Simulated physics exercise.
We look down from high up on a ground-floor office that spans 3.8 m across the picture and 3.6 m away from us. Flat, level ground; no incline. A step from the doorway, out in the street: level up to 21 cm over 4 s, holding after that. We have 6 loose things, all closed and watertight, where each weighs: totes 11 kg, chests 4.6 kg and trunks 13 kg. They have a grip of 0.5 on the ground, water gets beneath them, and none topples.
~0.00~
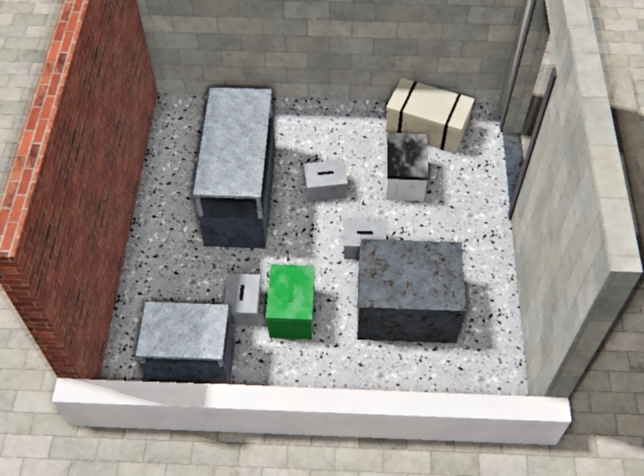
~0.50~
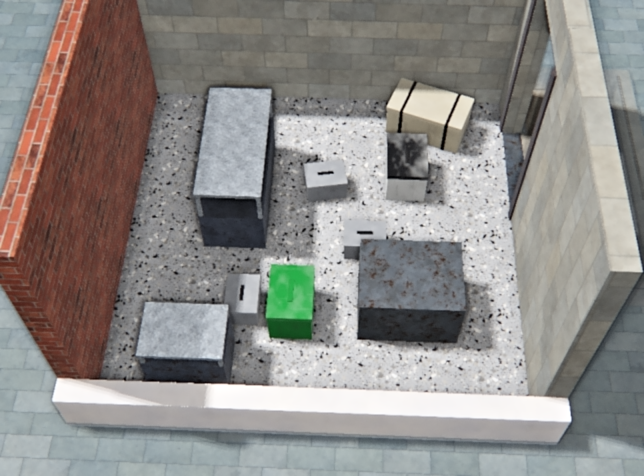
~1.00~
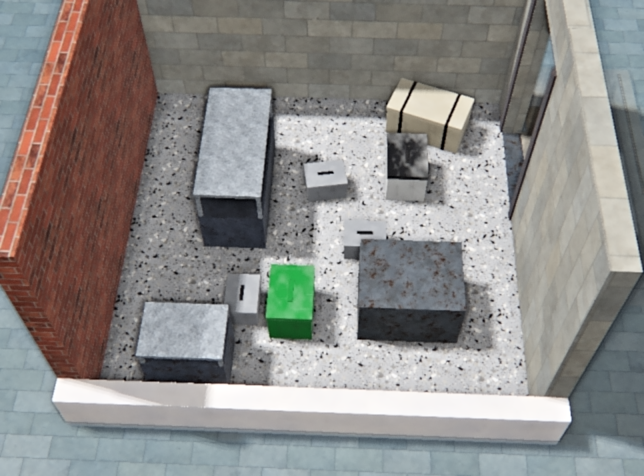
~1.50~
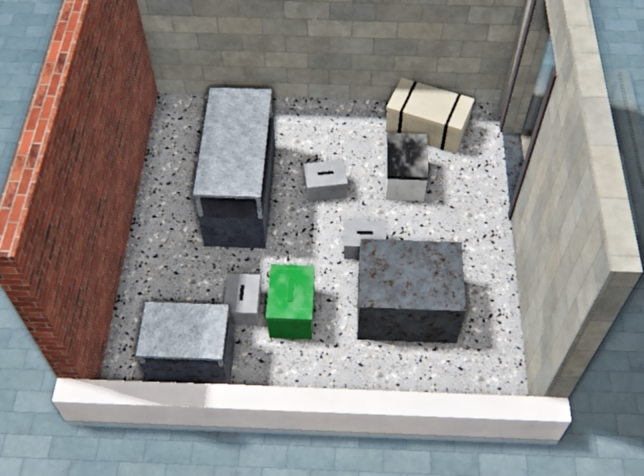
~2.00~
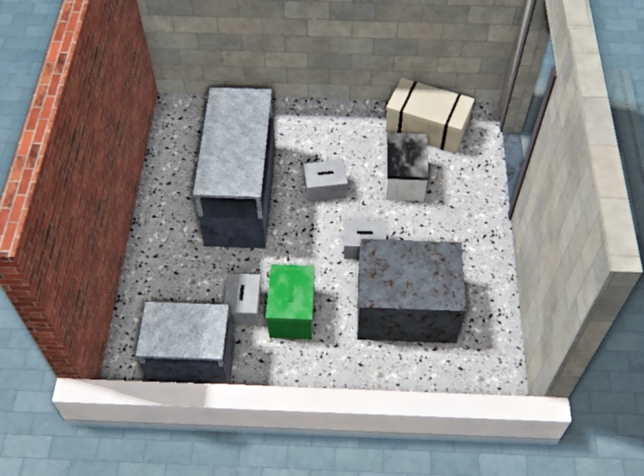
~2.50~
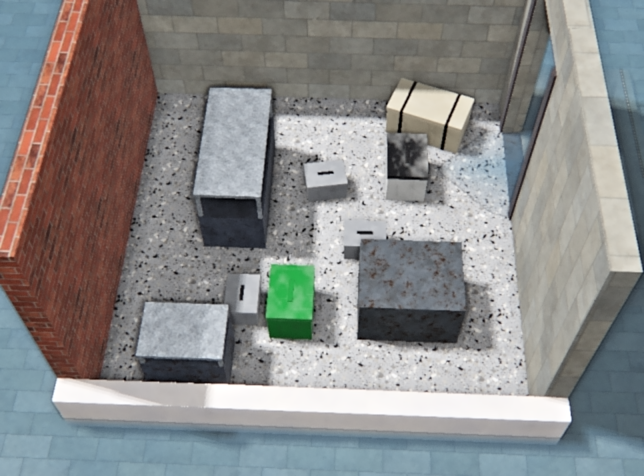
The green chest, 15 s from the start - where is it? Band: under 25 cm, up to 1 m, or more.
Well away, past 1 m.
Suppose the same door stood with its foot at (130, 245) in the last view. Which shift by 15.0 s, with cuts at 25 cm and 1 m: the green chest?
Result for the green chest: Moderate displacement.
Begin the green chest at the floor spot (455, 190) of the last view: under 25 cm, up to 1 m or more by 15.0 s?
Here it heads a good way off.
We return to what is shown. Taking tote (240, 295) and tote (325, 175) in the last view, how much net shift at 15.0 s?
First 80 cm, then 250 cm.
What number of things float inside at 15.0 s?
At that time the total is 6.
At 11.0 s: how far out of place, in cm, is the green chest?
Displacement near 140 cm.
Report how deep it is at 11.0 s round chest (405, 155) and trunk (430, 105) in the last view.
Depths: Near 13 cm, then near 15 cm.
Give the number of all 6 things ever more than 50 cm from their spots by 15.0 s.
Answer: 6.
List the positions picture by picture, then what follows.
The first picture shows the green chest at (291, 291) rests on the ground; water covers 0.0 m2; 0 of 6 have shifted.
The second picture shows the green chest at (291, 291) rests on the ground; 0.0 m2 under water; 0 of 6 have shifted.
The third picture shows the green chest at (291, 291), on the bottom; water covers 0.0 m2; 0 of 6 have shifted.
The fourth picture shows the green chest at (291, 291), on the bottom; 0.0 m2 under water; 0 of 6 have shifted.
The fifth picture shows the green chest at (291, 291) rests on the ground; water covers 0.0 m2; 0 of 6 have shifted.
The sixth picture shows the green chest at (291, 291), on the bottom; water covers 0.5 m2; 0 of 6 have shifted.
After 3.5 s the green chest is near (291, 291), 0.0 m from its start, aground; 0 afloat.
After 6.8 s the green chest is near (310, 309), 0.3 m from its start, aground; 3 afloat.
After 11.0 s the green chest is near (433, 354), 1.4 m from its start, afloat; 6 afloat.
After 15.0 s the green chest is near (516, 354), 2.0 m from its start, afloat; 6 afloat.
